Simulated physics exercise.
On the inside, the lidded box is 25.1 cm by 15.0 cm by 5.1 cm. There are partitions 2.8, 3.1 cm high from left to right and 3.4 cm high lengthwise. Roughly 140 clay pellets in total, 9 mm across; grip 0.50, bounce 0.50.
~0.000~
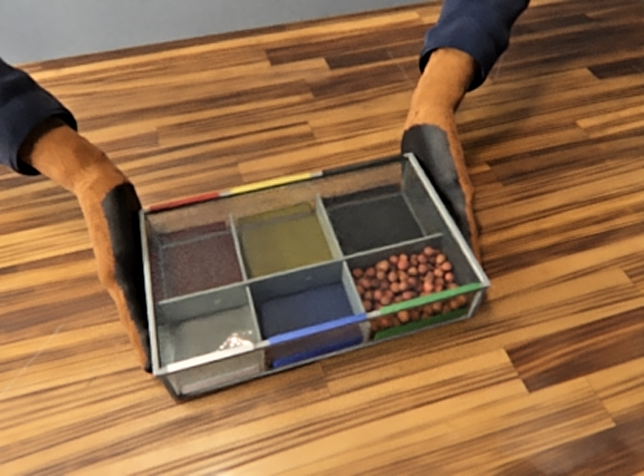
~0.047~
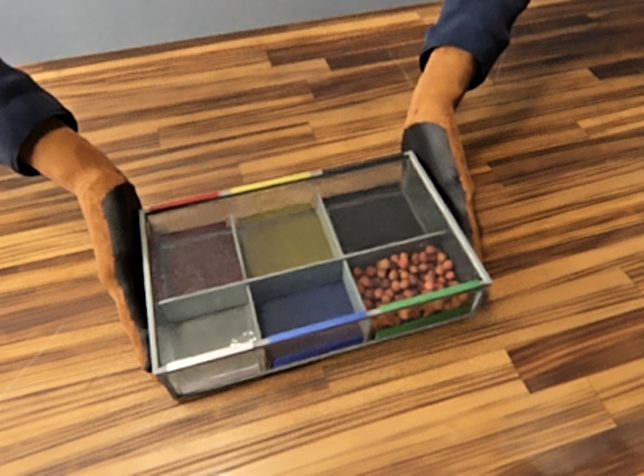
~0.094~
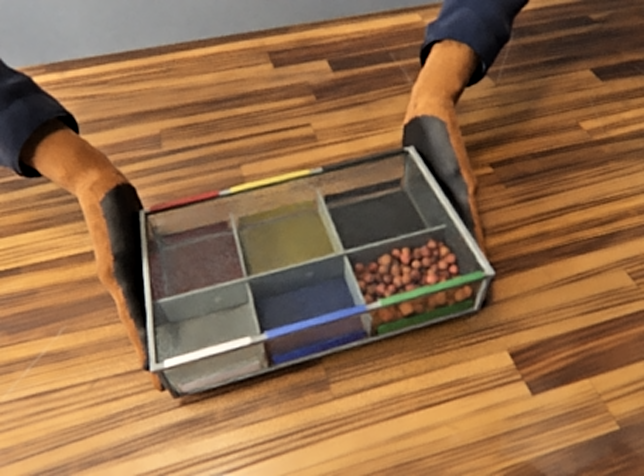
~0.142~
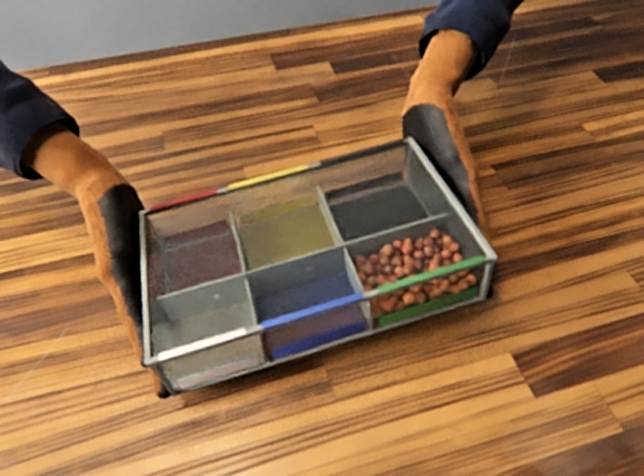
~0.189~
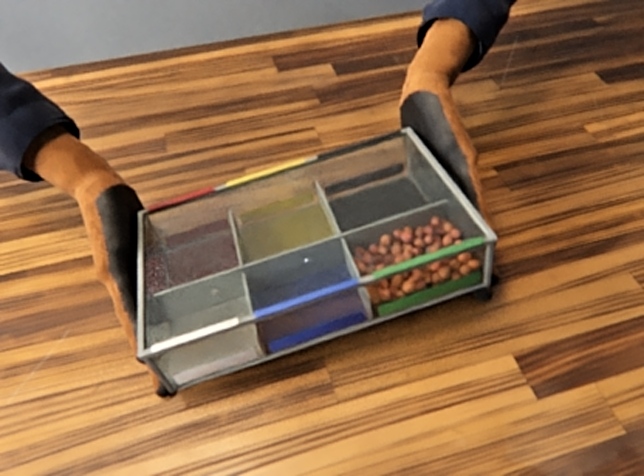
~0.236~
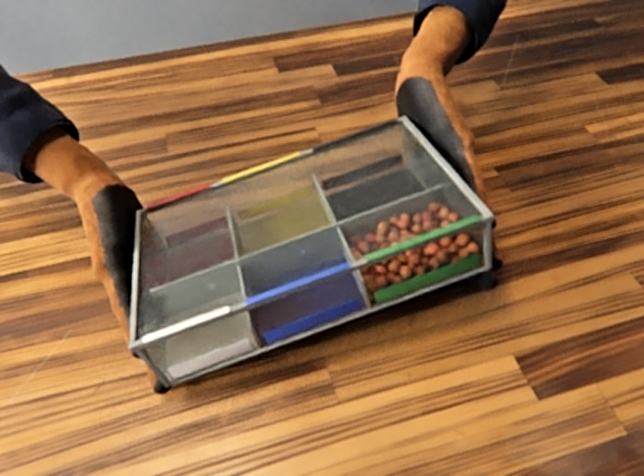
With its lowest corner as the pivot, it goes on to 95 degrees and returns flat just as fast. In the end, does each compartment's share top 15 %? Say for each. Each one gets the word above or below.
As I see it, red: Passes the mark, blue: Misses the mark, green: Passes the mark, yellow: Misses the mark, white: Misses the mark, black: Misses the mark.
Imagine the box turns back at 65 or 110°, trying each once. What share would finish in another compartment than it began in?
Try one gives around 20 %, try two around 50 %.
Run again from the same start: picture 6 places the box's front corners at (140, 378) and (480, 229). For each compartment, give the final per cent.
Red 25; blue 5; green 45; yellow 5; white 25; black 0.
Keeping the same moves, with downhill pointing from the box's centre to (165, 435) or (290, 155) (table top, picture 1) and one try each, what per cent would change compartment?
Near 40 and 40 per cent, in that order.
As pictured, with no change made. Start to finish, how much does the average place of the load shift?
Some 8.0 cm.
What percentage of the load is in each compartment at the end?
The red one ends with 25, blue 0, green 65, yellow 5, white 0 and black 5 per cent.
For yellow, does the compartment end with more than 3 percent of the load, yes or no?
Yellow compartment - above it.
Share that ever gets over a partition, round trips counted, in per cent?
Estimate: Around 35 %.
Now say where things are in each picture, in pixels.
In the first frame, box tilt 0 degrees, front corners at (160, 370) and (483, 284); green 100 %.
In the second frame, box tilt 1 degrees, front corners at (159, 369) and (484, 281).
In the third frame, box tilt 3 degrees, front corners at (157, 366) and (487, 273), lowest corner left back.
In the fourth frame, box tilt 7 degrees, front corners at (152, 360) and (489, 257), lowest corner left back.
In the fifth frame, box tilt 11 degrees, front corners at (145, 352) and (489, 238), lowest corner left back.
In the sixth frame, box tilt 15 degrees, front corners at (137, 344) and (485, 217), lowest corner left back; green 100 %. The box's pace is about 85 degrees a second.
After 1.22 s, tilt 95 degrees; red 5 %, green 80 %, yellow 10 %, black 5 %.
After 1.88 s, tilt 42 degrees; red 25 %, green 65 %, yellow 5 %.
Then, at 2.58 s, tilt 0 degrees; red 25 %, green 65 %, yellow 5 %, black 5 %.
At rest (3.1 s), red 25 %, blue 0 %, green 65 %, yellow 5 %, white 0 %, black 5 %.
